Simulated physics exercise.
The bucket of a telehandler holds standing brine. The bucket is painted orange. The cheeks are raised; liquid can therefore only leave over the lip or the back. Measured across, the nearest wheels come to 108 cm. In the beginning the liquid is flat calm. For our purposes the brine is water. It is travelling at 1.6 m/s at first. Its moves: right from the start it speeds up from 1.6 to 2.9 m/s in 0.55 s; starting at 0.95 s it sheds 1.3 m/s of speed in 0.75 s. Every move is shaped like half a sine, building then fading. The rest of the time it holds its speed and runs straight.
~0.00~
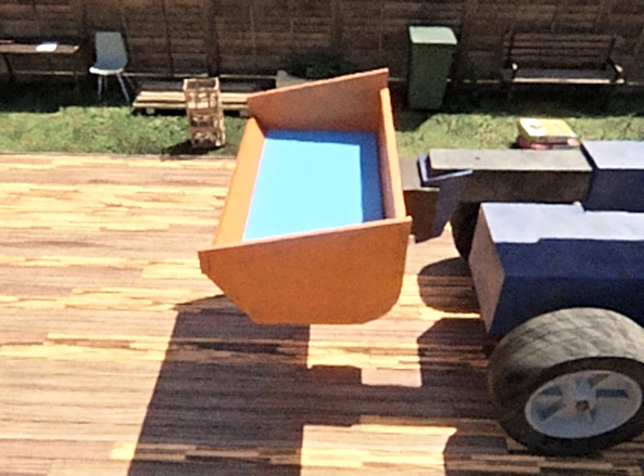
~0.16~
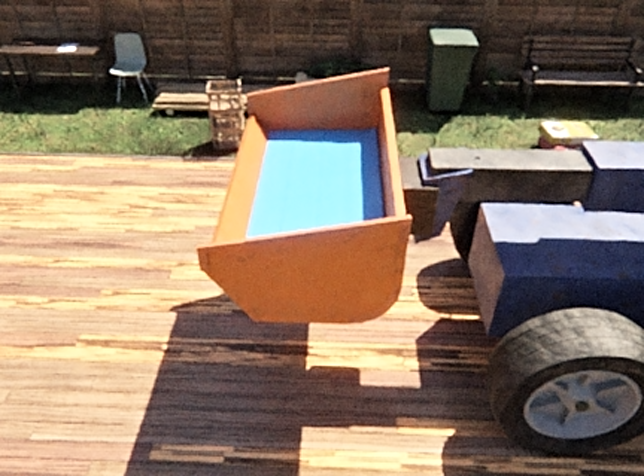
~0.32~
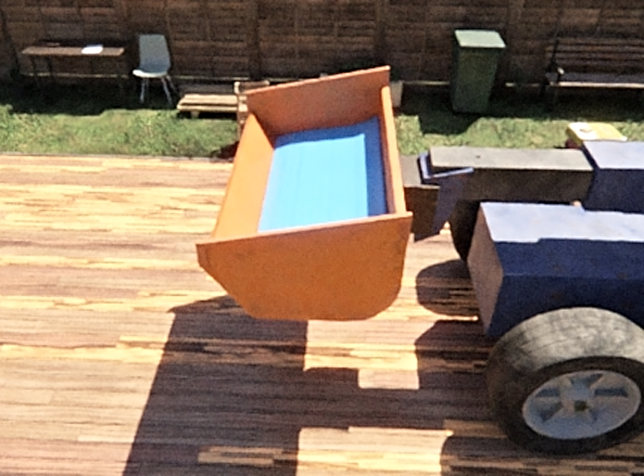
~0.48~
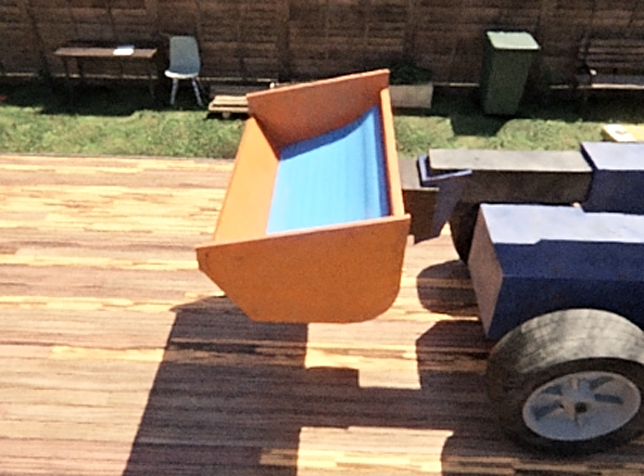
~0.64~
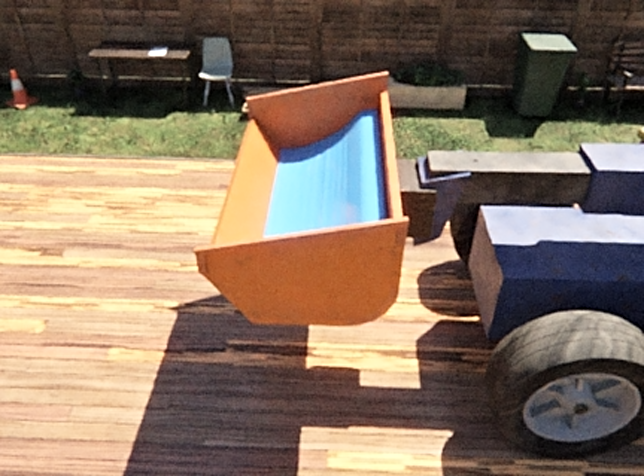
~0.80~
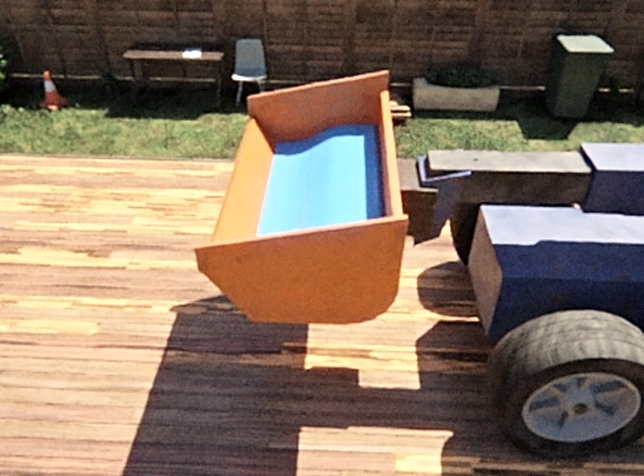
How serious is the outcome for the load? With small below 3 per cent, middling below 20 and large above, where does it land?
It lands in large.
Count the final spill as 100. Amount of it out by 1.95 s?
I'd say some 70 percent by then.
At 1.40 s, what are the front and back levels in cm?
Roughly 32 cm in front and 0 cm behind.
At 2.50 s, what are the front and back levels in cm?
At that moment it stands around 8 cm in front and around 26 cm behind.
By 1.40 s the surface stands 0 cm at the back and 32 cm at the front; 14 per cent has gone, over the front.
By 1.95 s the surface stands 18 cm at the back and 19 cm at the front; 18 per cent has gone, over the front.
By 2.50 s the surface stands 26 cm at the back and 9 cm at the front; 18 per cent has gone, over the front.
By 4.59 s 24 per cent has gone, over the front, 79 of 323 litres.
